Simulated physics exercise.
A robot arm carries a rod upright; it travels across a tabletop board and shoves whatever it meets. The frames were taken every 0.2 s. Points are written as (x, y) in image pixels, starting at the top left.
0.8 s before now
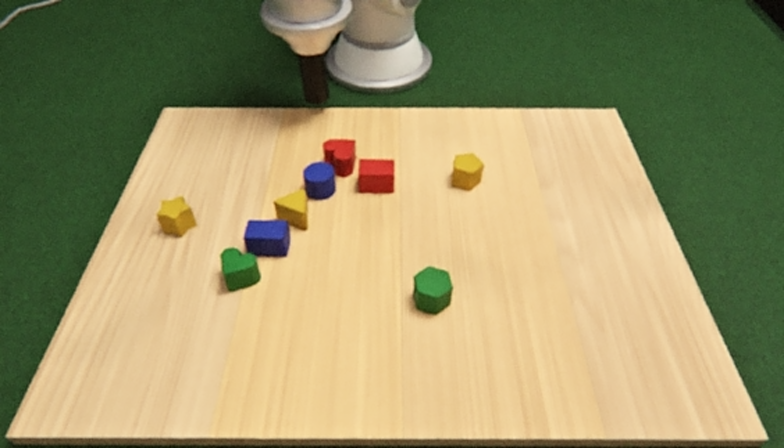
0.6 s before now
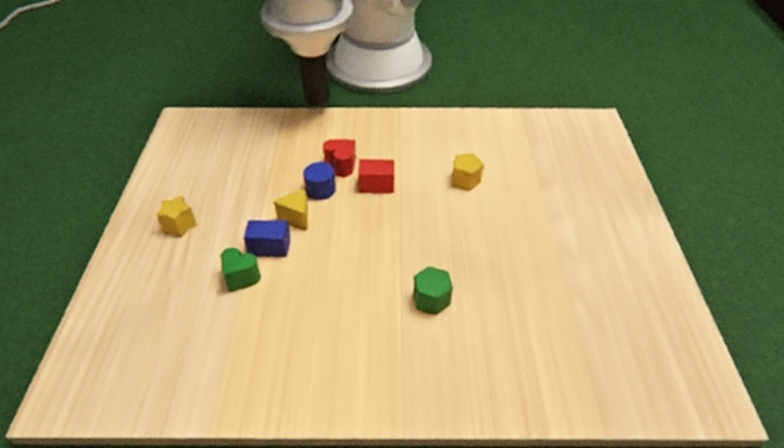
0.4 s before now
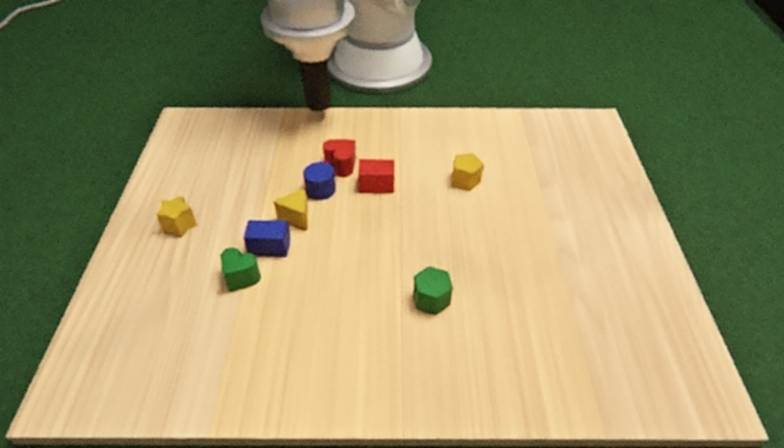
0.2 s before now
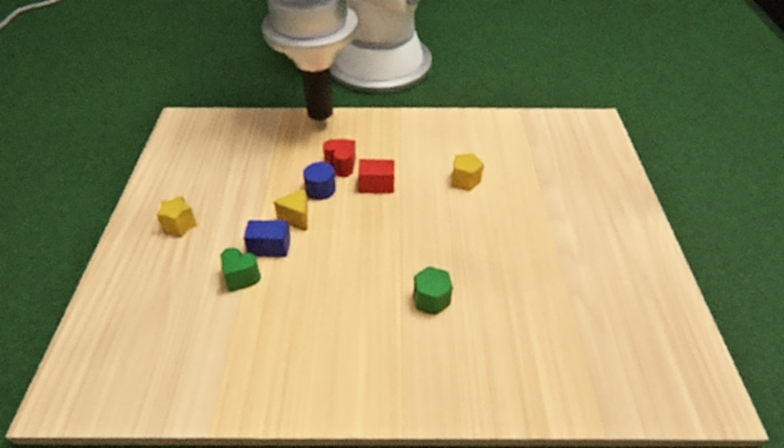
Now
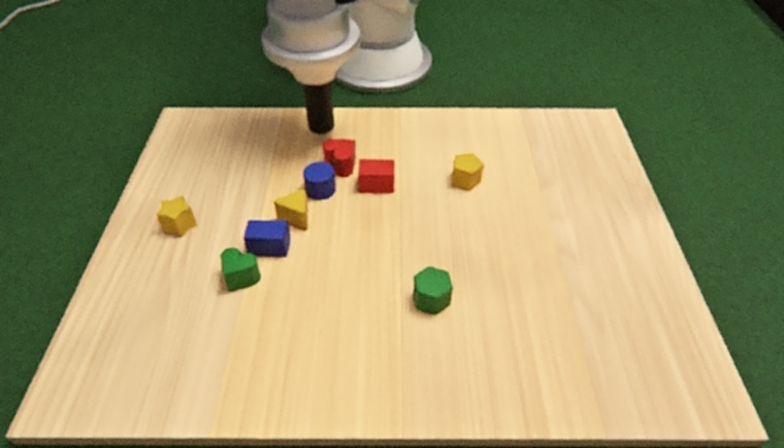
A robot arm with a dark rod reaches over the far edge of a pale wooden board on green cloth, seen from above the near side by a still camera. Red, blue and yellow blocks cluster left of centre, with a green heart below them, yellow blocks on either side and a green hexagon nearer. The rod edges slightly toward the viewer while every block stays put.
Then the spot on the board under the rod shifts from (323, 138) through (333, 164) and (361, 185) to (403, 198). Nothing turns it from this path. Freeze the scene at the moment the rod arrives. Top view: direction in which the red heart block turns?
Its spin: Clockwise.
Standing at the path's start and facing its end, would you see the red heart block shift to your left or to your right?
It's going to go right.
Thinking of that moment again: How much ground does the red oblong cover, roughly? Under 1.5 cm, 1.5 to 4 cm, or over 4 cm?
It falls in the over 4 cm band.
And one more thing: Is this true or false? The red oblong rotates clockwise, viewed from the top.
Answer: False.
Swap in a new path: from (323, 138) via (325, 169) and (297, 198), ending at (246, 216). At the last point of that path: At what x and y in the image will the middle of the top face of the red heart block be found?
When the path ends, it will be at (349, 162).
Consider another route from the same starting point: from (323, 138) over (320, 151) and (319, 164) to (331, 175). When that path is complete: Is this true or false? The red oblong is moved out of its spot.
It is true.
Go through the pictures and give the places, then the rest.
In the first frame, tip of the rod at (317, 97), middles of tops, blue disc at (319, 171), red heart block at (340, 147), red oblong at (377, 166).
In the second frame, rod at (317, 99), nothing pushed.
In the third frame, rod at (319, 104), nothing pushed.
In the fourth frame, rod at (320, 113), nothing pushed.
In the fifth frame, rod at (322, 126), blue disc at (319, 171), red heart block at (340, 147), red oblong at (377, 166).
On the path given first. One third of the way, rod at (332, 152); red heart block at (351, 160), turned 15° anticlockwise; red oblong at (384, 168).
Two thirds of the way, rod at (361, 173); red heart block at (371, 185), turned 30° anticlockwise; red oblong at (399, 172), turned 25° anticlockwise.
At the end, rod at (403, 186); blue disc unmoved; red heart block at (387, 197), turned 20° clockwise; red oblong at (437, 175), turned 60° anticlockwise.
